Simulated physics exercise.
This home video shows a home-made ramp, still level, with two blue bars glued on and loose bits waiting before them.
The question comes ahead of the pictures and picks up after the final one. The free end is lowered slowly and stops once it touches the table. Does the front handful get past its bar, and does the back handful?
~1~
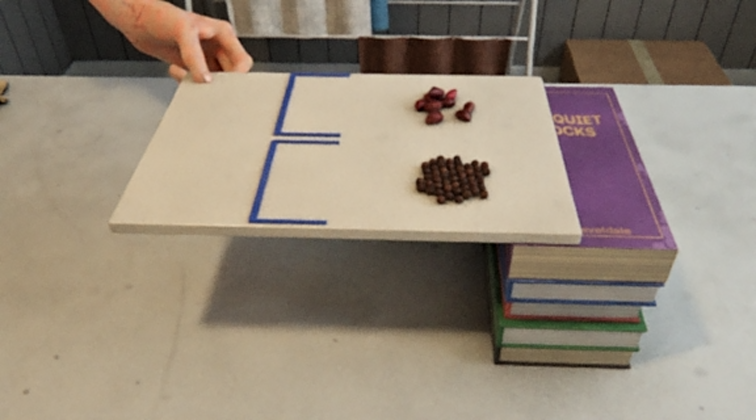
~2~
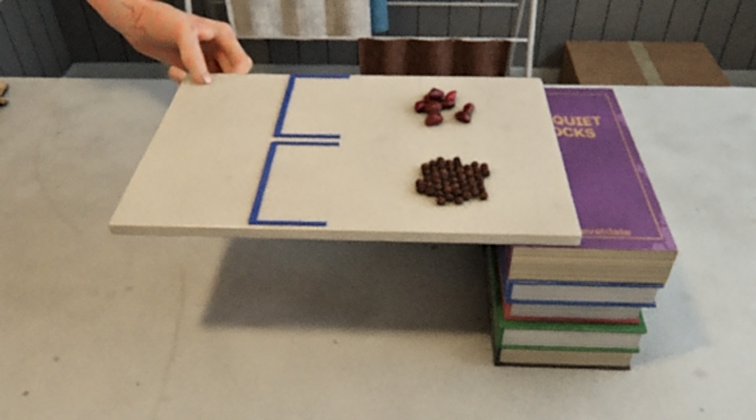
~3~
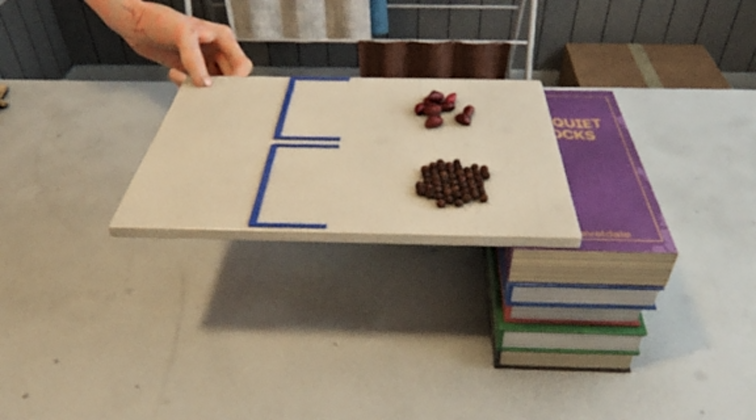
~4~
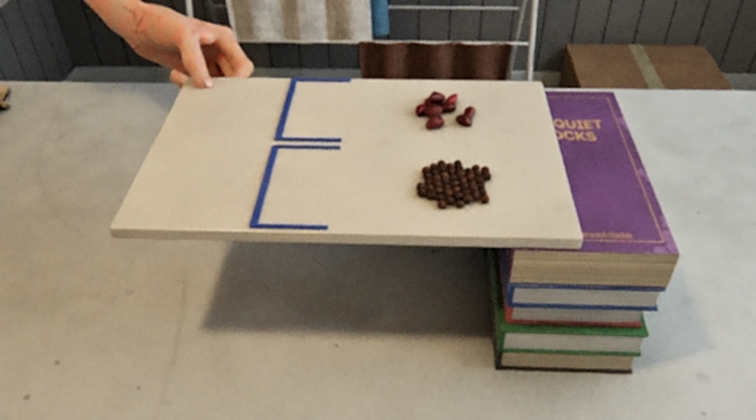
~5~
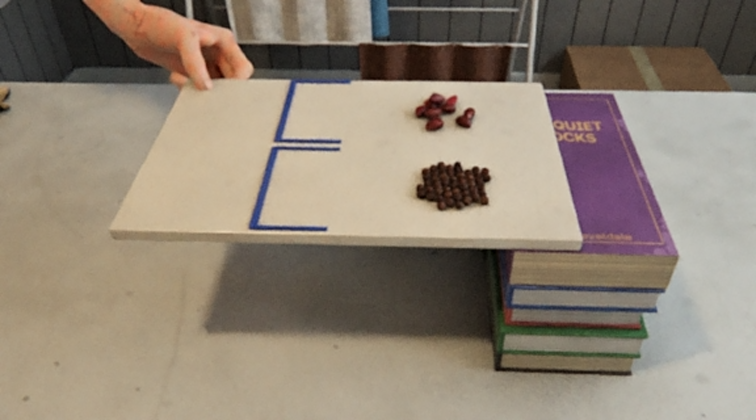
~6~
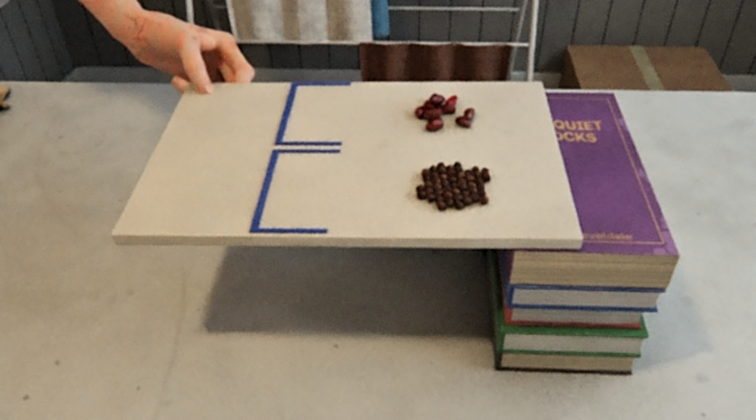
Outcome: I expect the front handful to end up beyond its barrier; I expect the back handful to end up beyond its barrier.
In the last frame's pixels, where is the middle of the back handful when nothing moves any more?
Probably somewhere close to (184, 234).
Then, 0.44 s past the last view, board sloping at 13°; front handful where it was; back handful where it was.
Then, 0.91 s past the last view, board sloping at 26°; front handful about half past its bar; back handful on its way down.
Then, 1.48 s past the last view, board resting at 29°; front handful all past its bar; back handful all past its bar.
Finally, board resting at 29°; front handful all past its bar; back handful all past its bar.
